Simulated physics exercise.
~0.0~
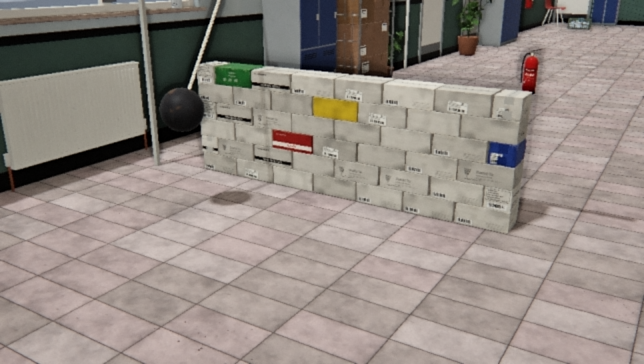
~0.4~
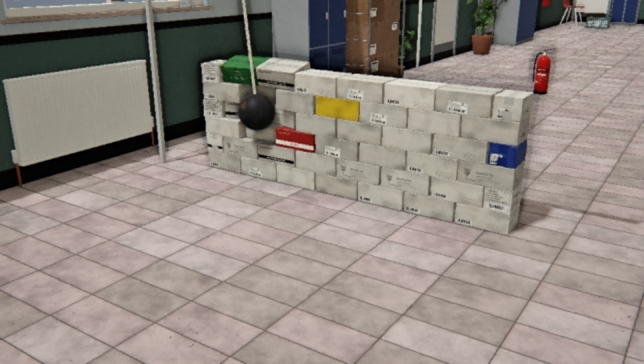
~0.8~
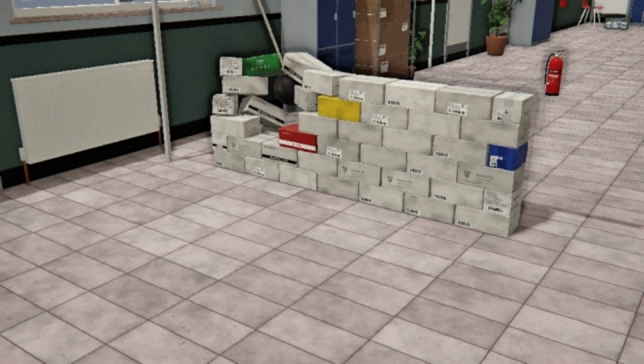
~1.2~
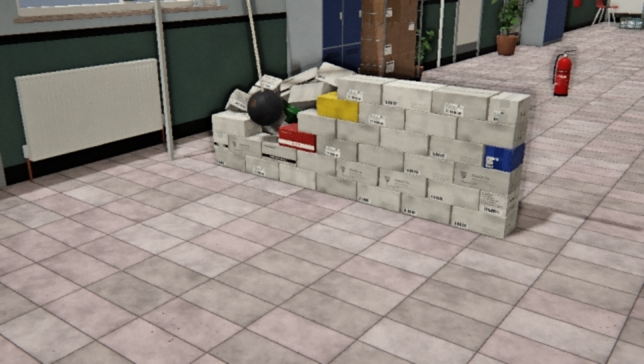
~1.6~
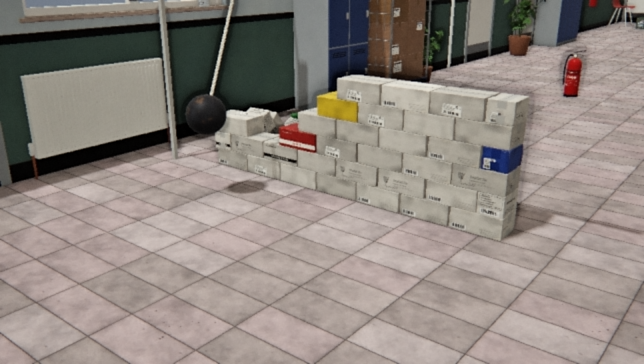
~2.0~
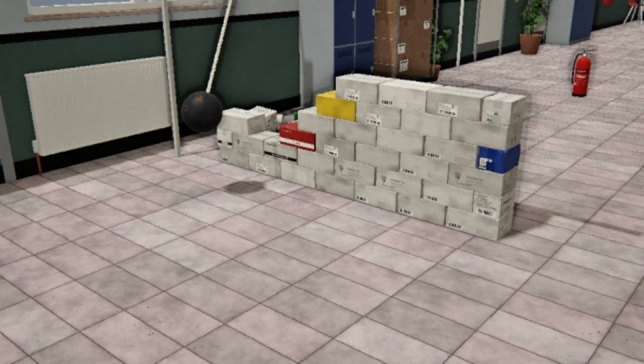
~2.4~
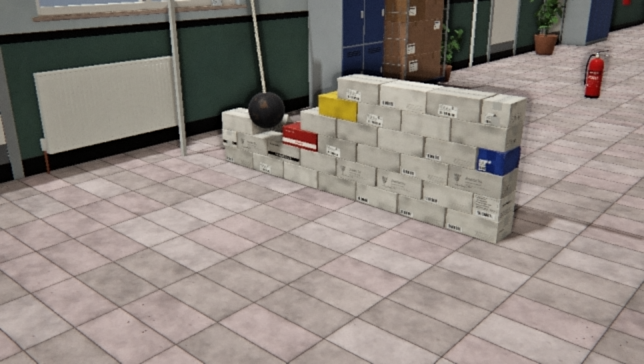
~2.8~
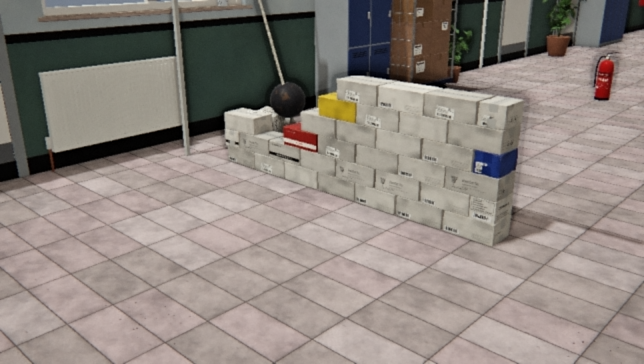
To begin with, a dark ball on a line hangs at the left of a low wall of pale boxes, with green, red, yellow and blue ones among them. The ball swings right into the wall's left end, and the upper boxes there shift and tilt. The green box leans, then tips over and drops out of sight as more boxes slump around it. The ball swings back to the left, then right again over the lowered end. Finally, that end stays low and uneven, while the red, yellow and blue boxes remain in place and the ball still hangs above the gap.
